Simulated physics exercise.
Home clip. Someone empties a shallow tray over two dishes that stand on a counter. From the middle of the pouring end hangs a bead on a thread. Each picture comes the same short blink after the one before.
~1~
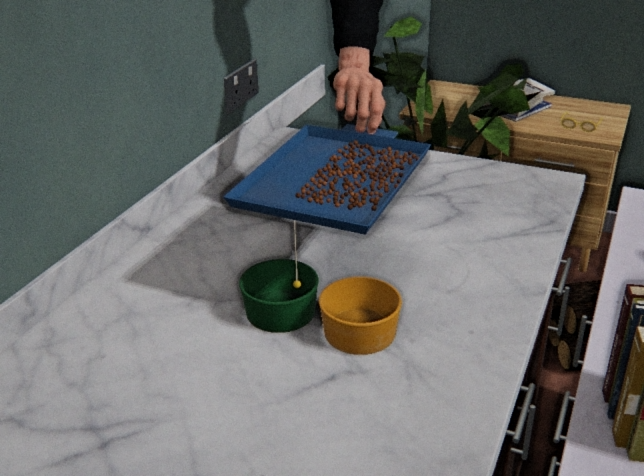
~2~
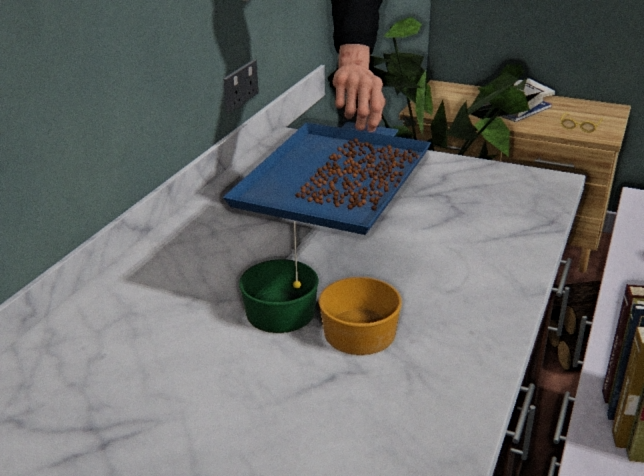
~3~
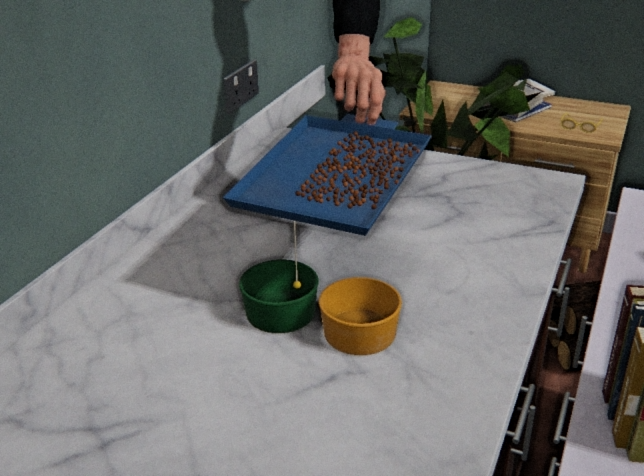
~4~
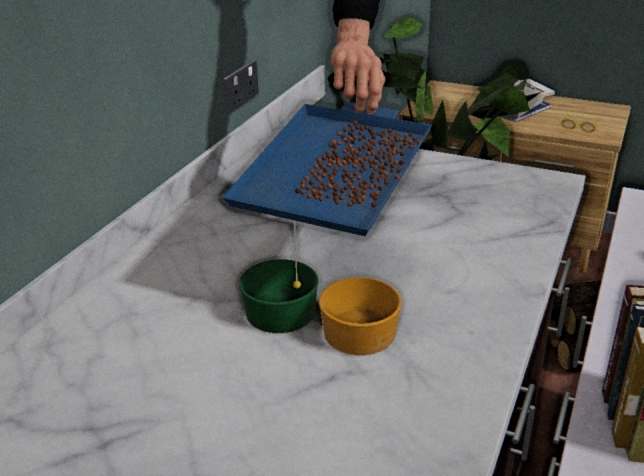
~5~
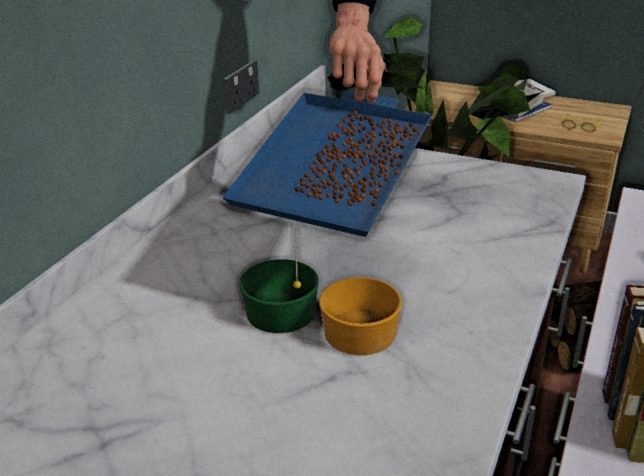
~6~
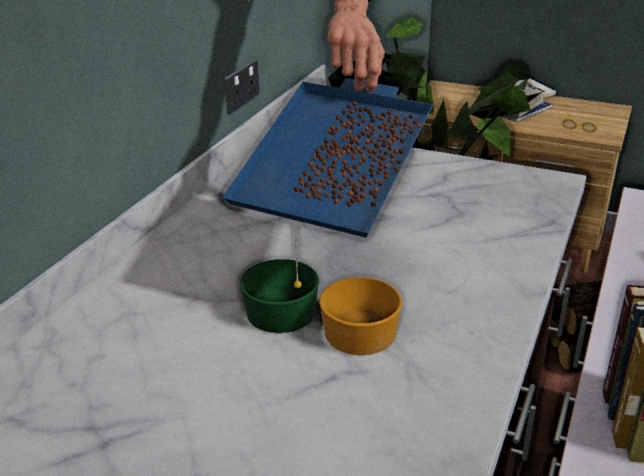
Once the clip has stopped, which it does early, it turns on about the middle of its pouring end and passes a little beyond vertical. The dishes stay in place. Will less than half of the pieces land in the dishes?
Yes, only a minority lands there.
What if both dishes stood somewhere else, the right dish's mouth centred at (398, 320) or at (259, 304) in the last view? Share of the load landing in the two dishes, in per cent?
About 50 per cent, then about 10 per cent.
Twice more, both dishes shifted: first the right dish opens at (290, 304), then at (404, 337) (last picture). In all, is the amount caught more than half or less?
First less than half, then most of it.
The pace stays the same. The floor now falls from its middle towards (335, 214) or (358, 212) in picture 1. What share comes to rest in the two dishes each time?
70 %, give or take, and then 100 %.
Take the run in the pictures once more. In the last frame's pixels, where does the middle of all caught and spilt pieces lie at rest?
Around (329, 366).
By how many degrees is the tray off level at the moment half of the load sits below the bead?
Tilt: Around 90 degrees.
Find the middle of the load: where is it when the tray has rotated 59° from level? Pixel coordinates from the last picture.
Around (337, 230).
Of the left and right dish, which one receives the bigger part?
That would be the rightward one.
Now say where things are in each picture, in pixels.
In the first frame, corners of the pouring end at (230, 196) and (365, 223), level; middle of the load at (362, 173), cereal balls; left dish at (262, 314); right dish at (345, 335); bead on its thread at (297, 284).
In the second frame, corners of the pouring end at (230, 196) and (365, 224), level; middle of the load at (362, 172).
In the third frame, corners of the pouring end at (229, 196) and (365, 225), tipped barely, lowest at the right corner; middle of the load at (362, 168).
In the fourth frame, corners of the pouring end at (229, 196) and (365, 226), tipped a little, lowest at the right corner; middle of the load at (361, 162).
In the fifth frame, corners of the pouring end at (229, 196) and (365, 227), tipped a little, lowest at the right corner; middle of the load at (361, 156).
In the sixth frame, corners of the pouring end at (229, 195) and (365, 228), tipped clearly, lowest at the right corner; middle of the load at (361, 152), about a third on the move; left dish at (263, 314); right dish at (346, 336).
Soon, tray tipped steeply; about two thirds on the tray; a stray few in the right dish; a small part outside both; about a quarter in the air.
A while on, tray tipped right over; a small part on the tray; about a quarter in the right dish; about half outside both; about a quarter in the air.
Towards the end, tray tipped past a quarter turn; about a quarter in the right dish; a stray few in the left dish; most outside both.
Finally, tray tipped past a quarter turn; about a quarter in the right dish; a stray few in the left dish; most outside both.
